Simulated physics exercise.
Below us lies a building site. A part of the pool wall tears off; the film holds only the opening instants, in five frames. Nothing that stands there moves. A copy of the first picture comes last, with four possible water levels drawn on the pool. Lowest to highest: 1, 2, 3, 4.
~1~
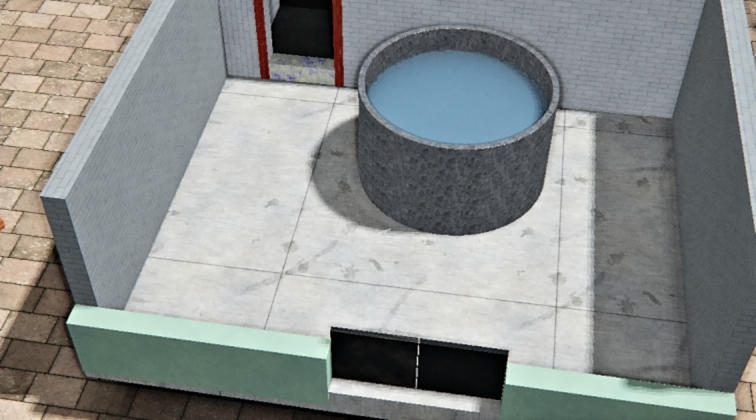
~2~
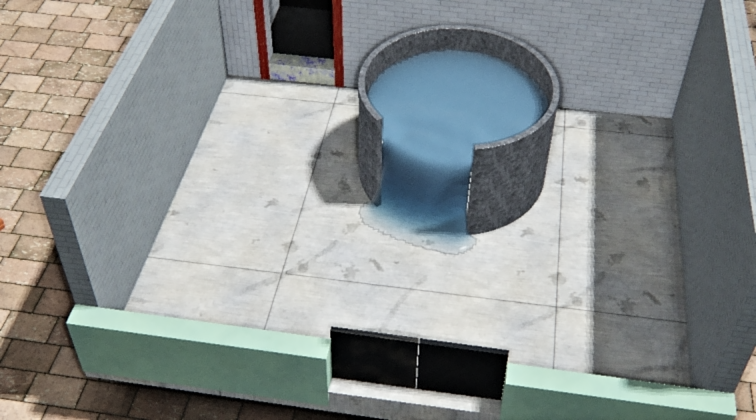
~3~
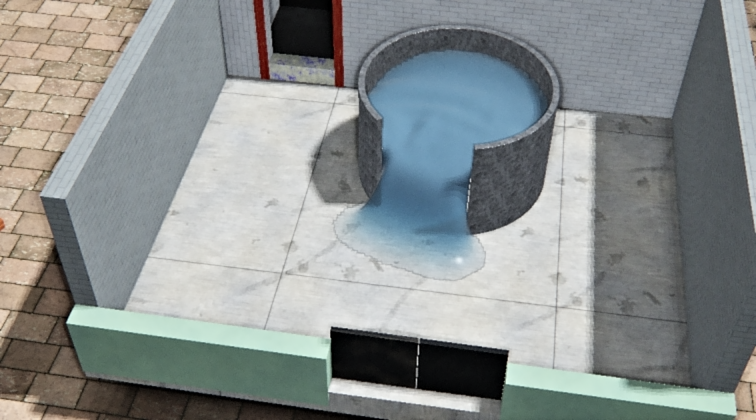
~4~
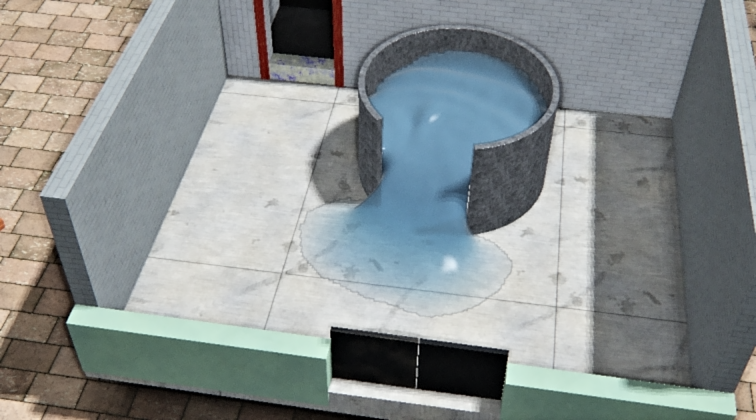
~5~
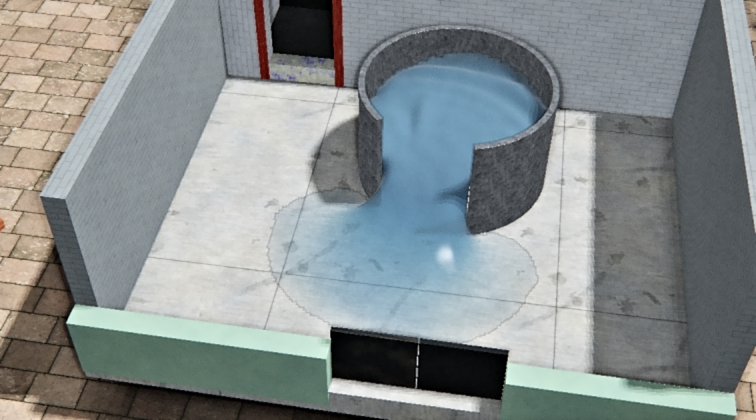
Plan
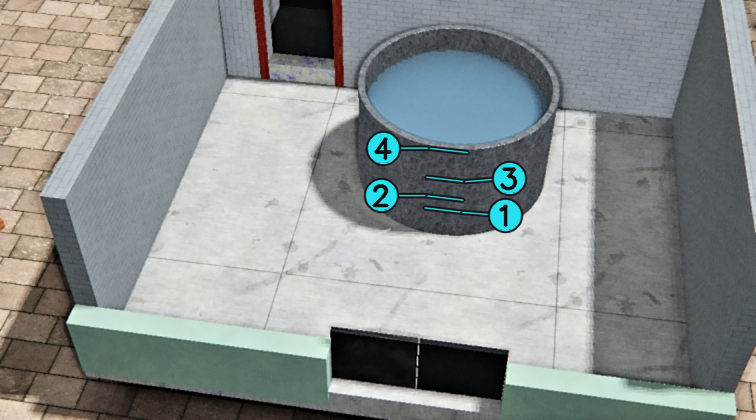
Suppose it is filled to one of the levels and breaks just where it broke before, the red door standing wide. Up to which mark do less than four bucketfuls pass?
It is 3.
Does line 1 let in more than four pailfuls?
No, not at all.
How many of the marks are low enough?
Three.
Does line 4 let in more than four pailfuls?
Yes.
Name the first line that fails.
The answer is 4.
On the marked copy, 1 at (443, 210); 2 at (444, 197); 3 at (445, 179); 4 at (447, 150); from the bottom up 1, 2, 3, 4.
If 1 is chosen, nothing gets over.
If 2 is chosen, nothing gets over.
If 3 is chosen, a splash gets over, under a bucket.
If 4 is chosen, about 9 bucketfuls get in.
